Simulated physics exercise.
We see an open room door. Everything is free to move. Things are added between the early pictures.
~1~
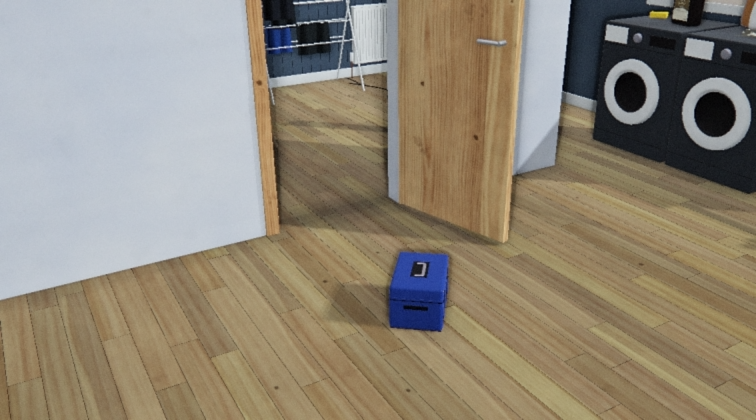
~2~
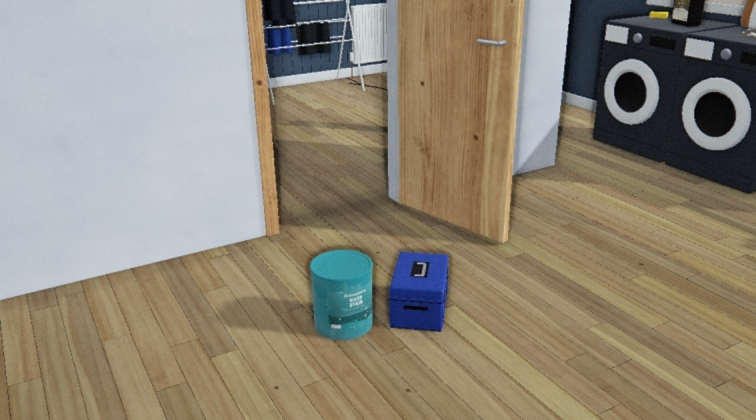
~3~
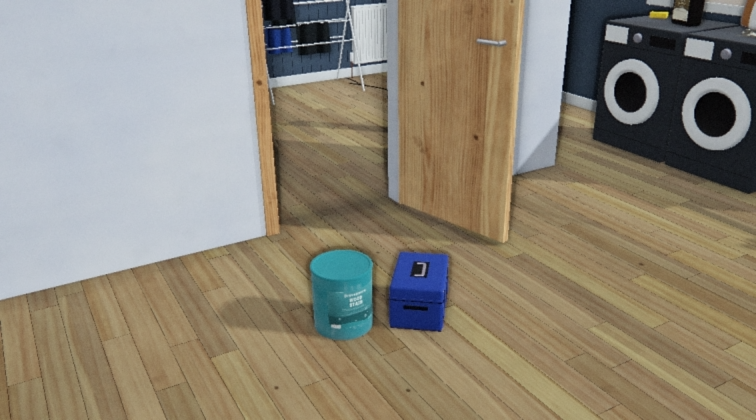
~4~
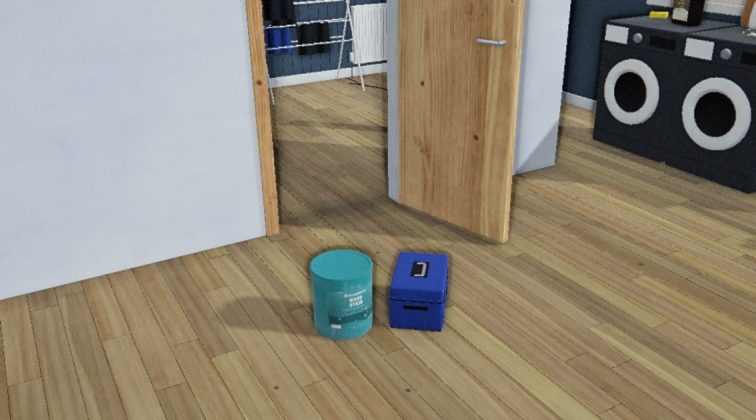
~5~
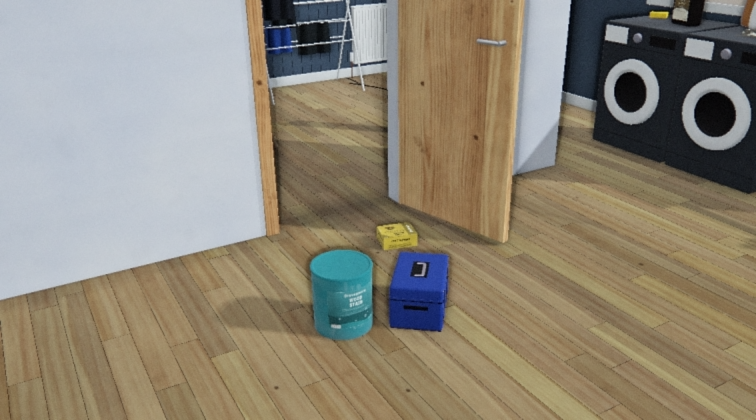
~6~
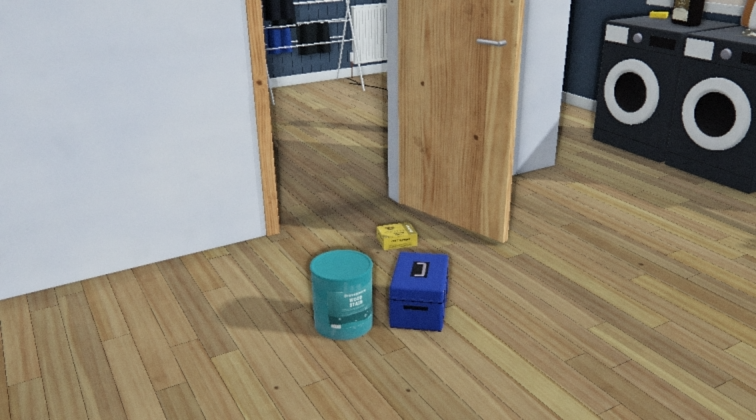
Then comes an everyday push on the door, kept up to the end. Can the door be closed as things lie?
It shuts.
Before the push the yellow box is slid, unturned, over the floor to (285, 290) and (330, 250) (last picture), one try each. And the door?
First, it reaches the frame; second, it stops short.
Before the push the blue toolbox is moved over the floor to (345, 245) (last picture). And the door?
Then it stops short.
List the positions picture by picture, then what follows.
Door wide open and still; blue toolbox (420, 290), in the first picture.
Door wide open and still; blue toolbox (420, 290); turquoise pail (343, 295), in the second picture.
Door wide open and still; blue toolbox (420, 290); turquoise pail (343, 295), in the third picture.
Door wide open and still; blue toolbox (420, 290); turquoise pail (343, 295), in the fourth picture.
Door wide open and still; blue toolbox (420, 290); turquoise pail (343, 295), in the fifth picture.
Door wide open and still; yellow box (397, 236); blue toolbox (420, 290), in the sixth picture.
Then, 1.10 s later than the last frame, open by 66°; yellow box moved a little near (391, 236).
Then, 1.70 s later than the last frame, open by 38°; yellow box moved about its own width near (347, 232).
Then, 2.30 s later than the last frame, open by 10°; yellow box moved well along near (313, 219).
When it is over, open by 0°; moved from the start, yellow box; the other 2 as before. End places, in pixels of the last picture, yellow box near (305, 211).
